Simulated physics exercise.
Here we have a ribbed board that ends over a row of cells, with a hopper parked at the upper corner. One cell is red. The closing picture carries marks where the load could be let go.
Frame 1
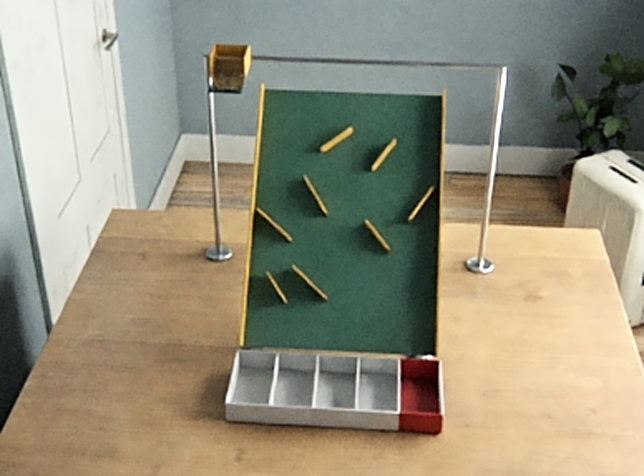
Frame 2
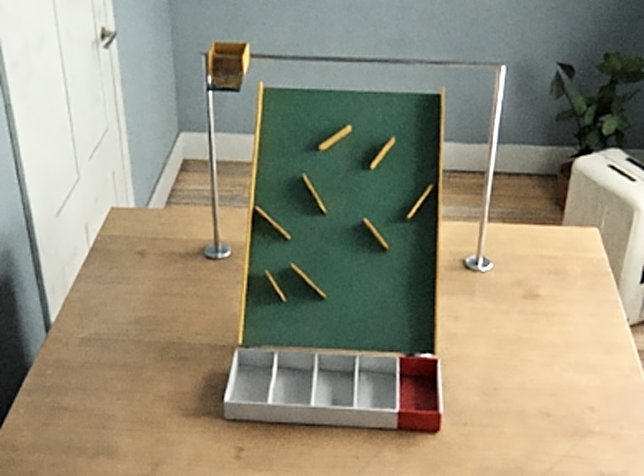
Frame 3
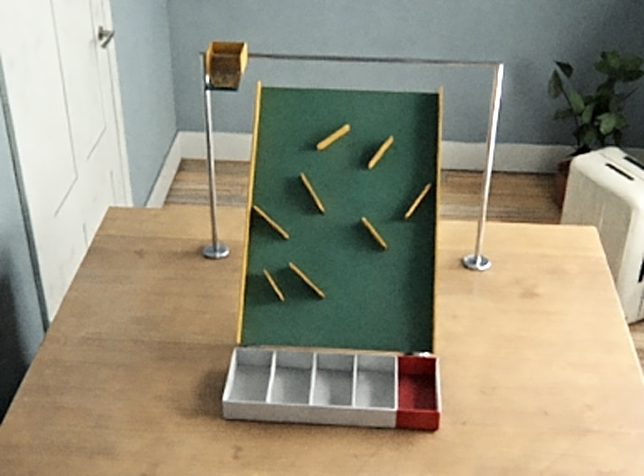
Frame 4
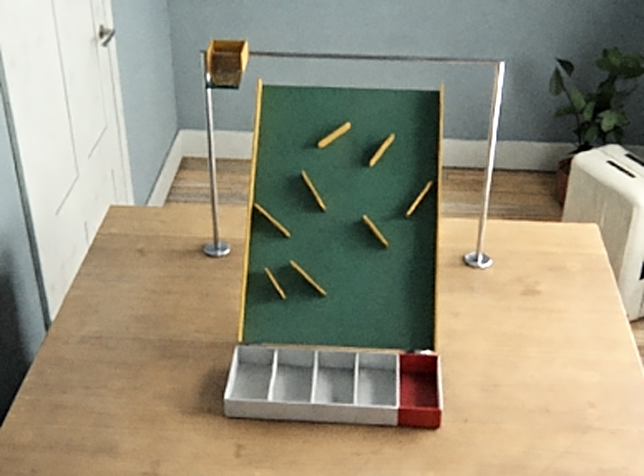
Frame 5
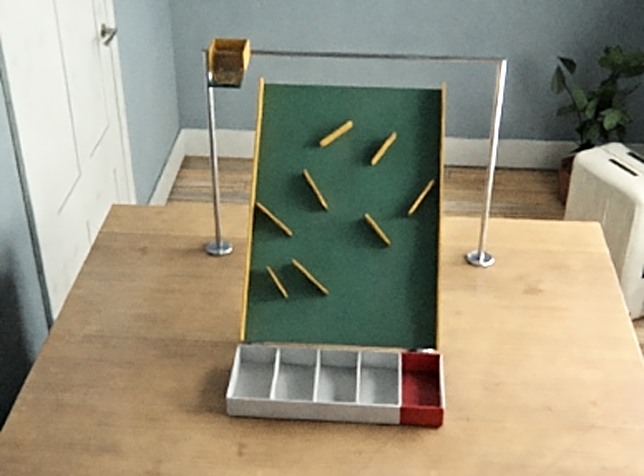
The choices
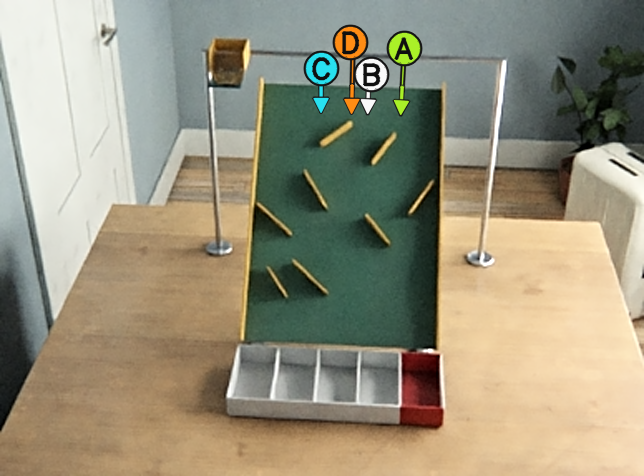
In a room with blue-grey walls, a white door and a potted plant, a light wooden table is seen from the front and slightly above. A green board with yellow edges and slanted yellow ribs stands above a row of pale cells with a red one at the right end, a small yellow hopper on a metal frame at upper left. Nothing on the table moves; only the camera sways very slightly.
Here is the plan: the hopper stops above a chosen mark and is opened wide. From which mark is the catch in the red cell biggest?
The best mark is A.
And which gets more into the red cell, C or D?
Mark D.
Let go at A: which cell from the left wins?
The fifth.
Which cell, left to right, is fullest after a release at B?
It is the third one.
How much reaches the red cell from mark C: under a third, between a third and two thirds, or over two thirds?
Mark C gives under a third.
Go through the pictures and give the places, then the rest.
In the first frame, hopper at (231, 80), soya beans, door shut.
In the second frame, ribs (320, 147) to (350, 125), (372, 165) to (394, 137), (303, 174) to (325, 210).
In the third frame, ribs (406, 216) to (430, 184), (254, 206) to (287, 235), (363, 218) to (387, 247).
In the fourth frame, ribs (266, 268) to (284, 296), (291, 261) to (325, 294).
In the fifth frame, red cell at (421, 415), number 5 of 5 from the left.
On the marked copy, mark A meets the board at (401, 109); mark B meets the board at (367, 108); mark C meets the board at (321, 107); mark D meets the board at (351, 108).
With A, about two thirds in the red cell, about a third in other cells.
With B, a small part in the red cell, most in other cells.
With C, a stray few in the red cell, nearly all in other cells, a stray few outside the box.
With D, about a quarter in the red cell, most in other cells.
